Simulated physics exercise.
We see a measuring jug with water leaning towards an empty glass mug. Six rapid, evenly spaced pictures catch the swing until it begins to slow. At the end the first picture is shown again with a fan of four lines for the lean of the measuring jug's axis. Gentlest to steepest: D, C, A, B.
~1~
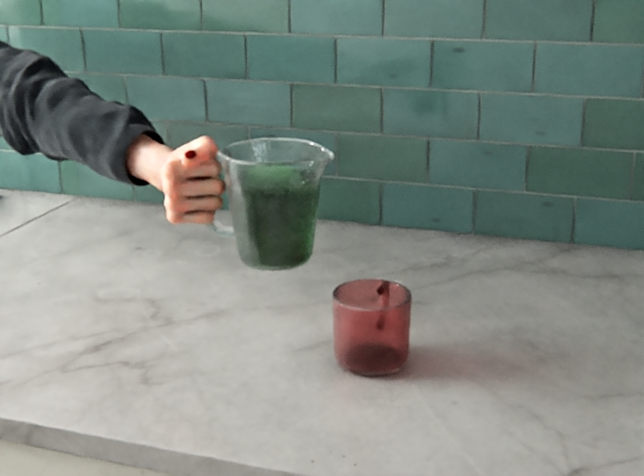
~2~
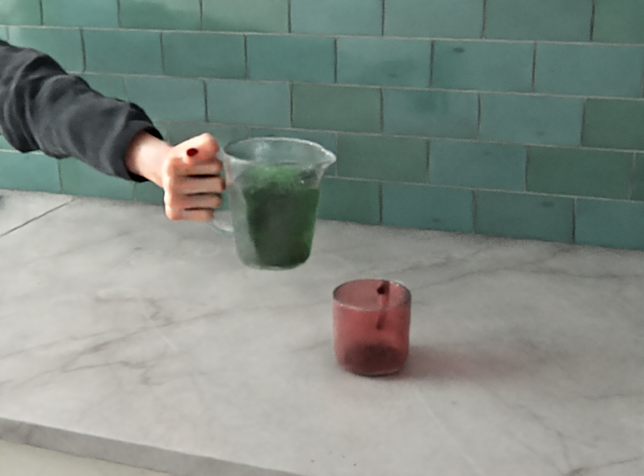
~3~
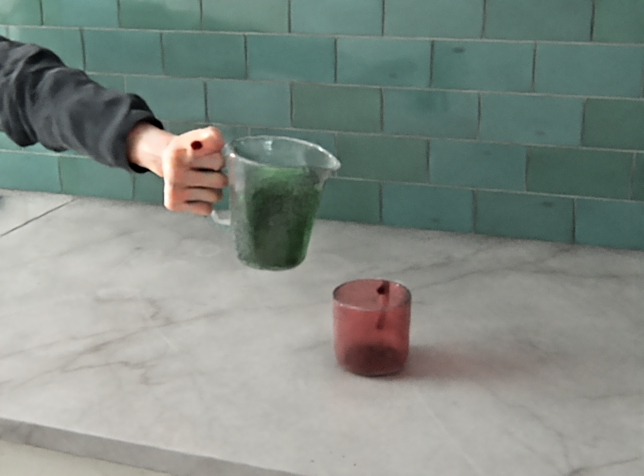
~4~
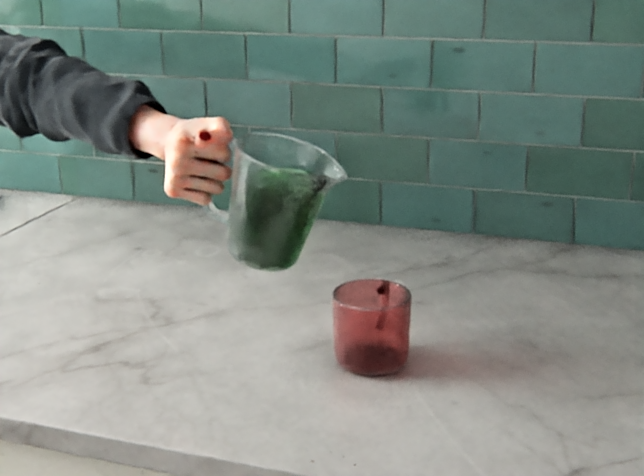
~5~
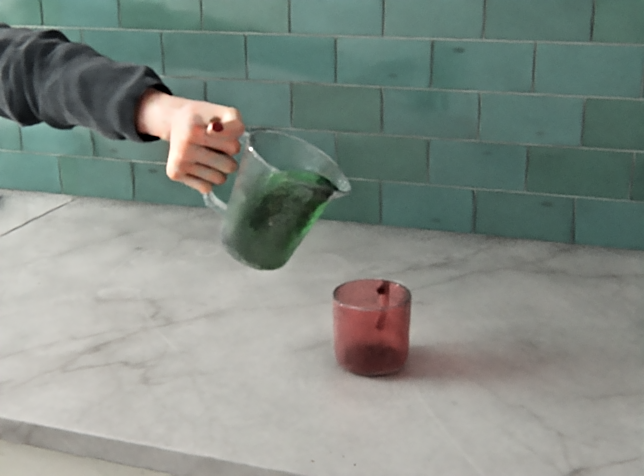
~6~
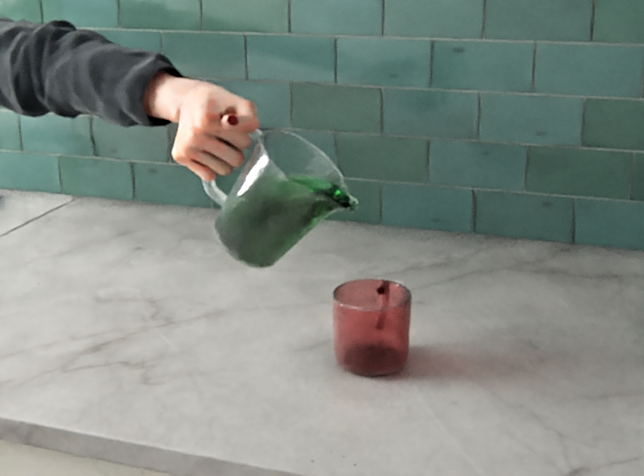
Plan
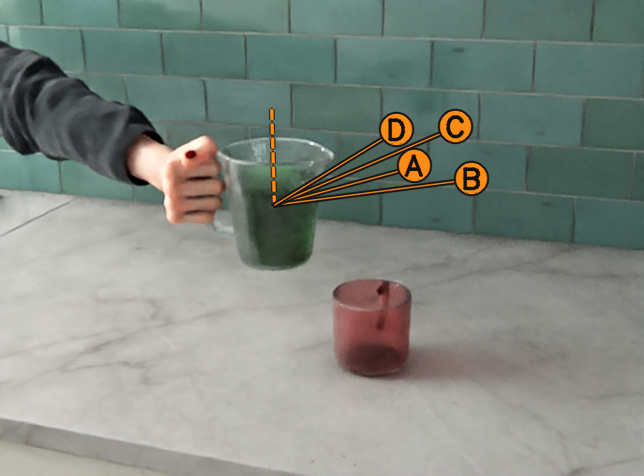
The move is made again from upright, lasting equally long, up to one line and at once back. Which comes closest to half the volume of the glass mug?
Go for D.
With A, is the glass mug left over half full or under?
Over half.
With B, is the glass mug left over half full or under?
Over.
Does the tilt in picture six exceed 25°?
Yes, it does.
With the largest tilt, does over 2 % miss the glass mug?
Yes.
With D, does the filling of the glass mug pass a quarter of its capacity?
Yes, it does.
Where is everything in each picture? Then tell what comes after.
In the first frame, upright, lip at (332, 158); rim of the glass mug round (372, 293); nothing has left yet.
In the second frame, upright, lip at (333, 160); nothing has left yet.
In the third frame, tipped about 7°, lip at (338, 167); nothing has left yet.
In the fourth frame, tipped about 16°, lip at (344, 178); nothing has left yet.
In the fifth frame, tipped about 26°, lip at (349, 192); nothing has left yet.
In the sixth frame, tipped about 37°, lip at (351, 207); water is over the lip, down to (351, 207).
In orange, A at (398, 171); B at (455, 181); C at (440, 133); D at (382, 138).
With A, the glass mug ends with about 77 % of what it can hold; 13 % of the water is spilt.
With B, the glass mug ends with about 86 % of what it can hold; 20 % of the water is spilt.
With C, the glass mug ends with about 71 % of what it can hold.
With D, the glass mug ends with about 52 % of what it can hold.
